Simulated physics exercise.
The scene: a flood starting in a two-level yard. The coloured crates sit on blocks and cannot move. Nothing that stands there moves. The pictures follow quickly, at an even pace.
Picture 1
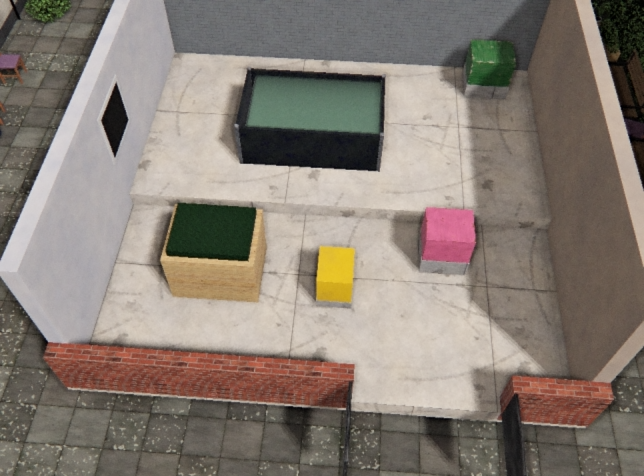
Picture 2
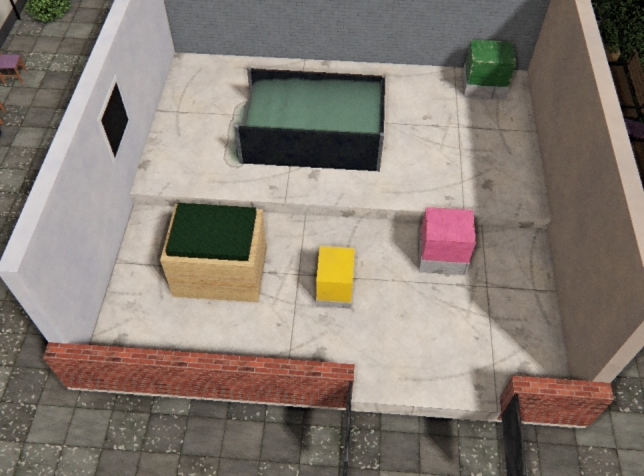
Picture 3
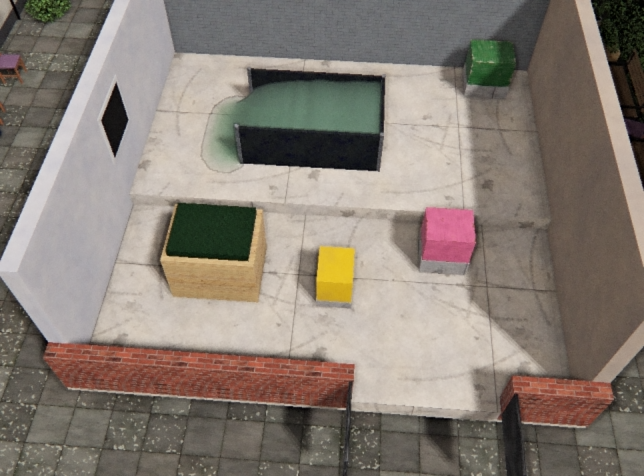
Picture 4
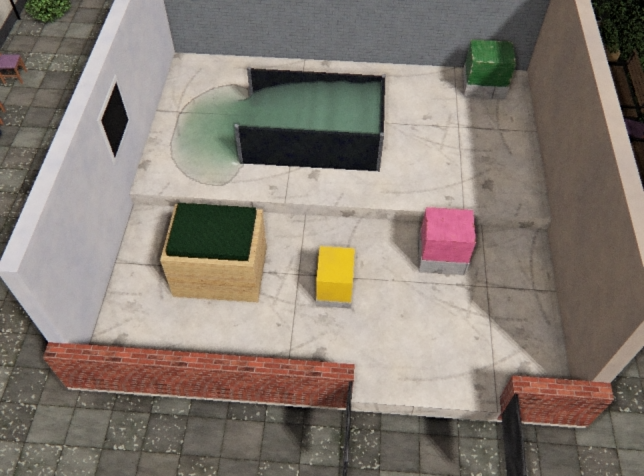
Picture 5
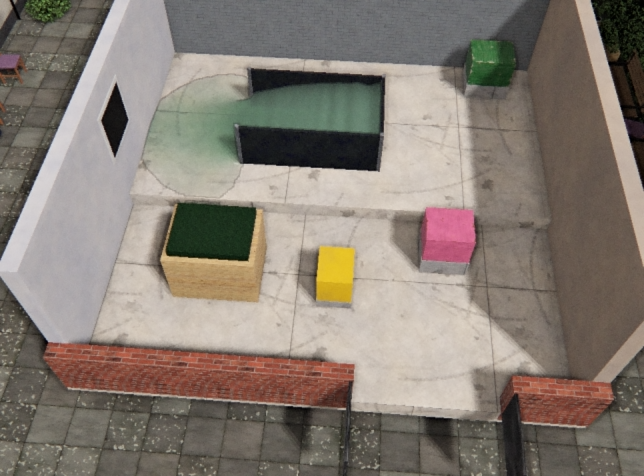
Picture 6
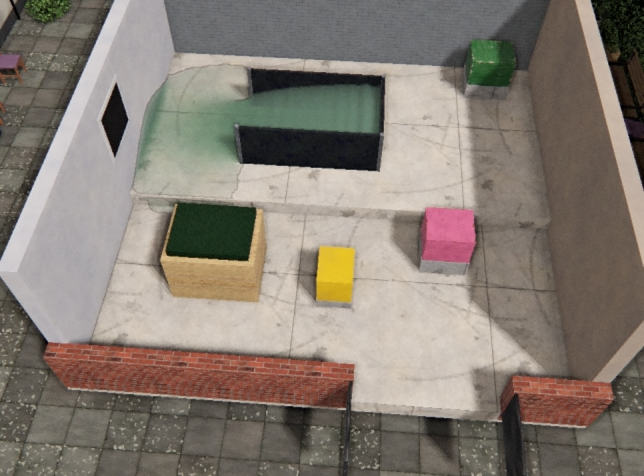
In this clip, green-tinted water pours out of the left end of a dark rectangular tank on the upper level of a walled yard, spreading leftward across the pale floor to the white wall while the coloured blocks stay still.
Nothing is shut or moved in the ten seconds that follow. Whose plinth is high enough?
The pink crate escapes dry; the yellow crate escapes dry; the green crate escapes dry.
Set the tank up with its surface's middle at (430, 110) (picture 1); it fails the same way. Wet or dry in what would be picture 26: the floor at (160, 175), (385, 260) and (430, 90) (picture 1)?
In that order: Flooded, clear, clear.
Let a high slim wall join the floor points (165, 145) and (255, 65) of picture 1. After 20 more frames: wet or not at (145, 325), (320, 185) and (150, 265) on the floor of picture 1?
In that order: Under water, not flooded, covered.
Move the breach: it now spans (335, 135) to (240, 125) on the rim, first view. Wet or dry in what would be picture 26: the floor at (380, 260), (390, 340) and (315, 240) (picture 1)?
In that order: Under water, wet, awash.
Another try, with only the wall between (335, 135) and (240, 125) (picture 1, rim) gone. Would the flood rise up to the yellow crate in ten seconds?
Then: The yellow one takes water.
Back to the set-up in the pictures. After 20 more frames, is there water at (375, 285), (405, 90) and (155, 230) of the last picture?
In that order: No water, awash, awash.
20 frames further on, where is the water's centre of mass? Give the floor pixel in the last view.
Around (229, 159).
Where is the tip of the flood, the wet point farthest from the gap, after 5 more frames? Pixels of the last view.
I would point to (110, 283).
A moment on, water covers 15 % of the floor; the pink crate not reached, the yellow crate not reached, the green crate not reached.
Next, water covers 25 % of the floor; the pink crate not reached, the yellow crate not reached, the green crate not reached.
Then, water covers 45 % of the floor; the pink crate not reached, the yellow crate not reached, the green crate not reached.
Later, water covers 80 % of the floor; the pink crate water round its plinth, the yellow crate water round its plinth, the green crate water round its plinth.
In the end, water covers 95 % of the floor; the pink crate stayed above the water, the yellow crate stayed above the water, the green crate stayed above the water.
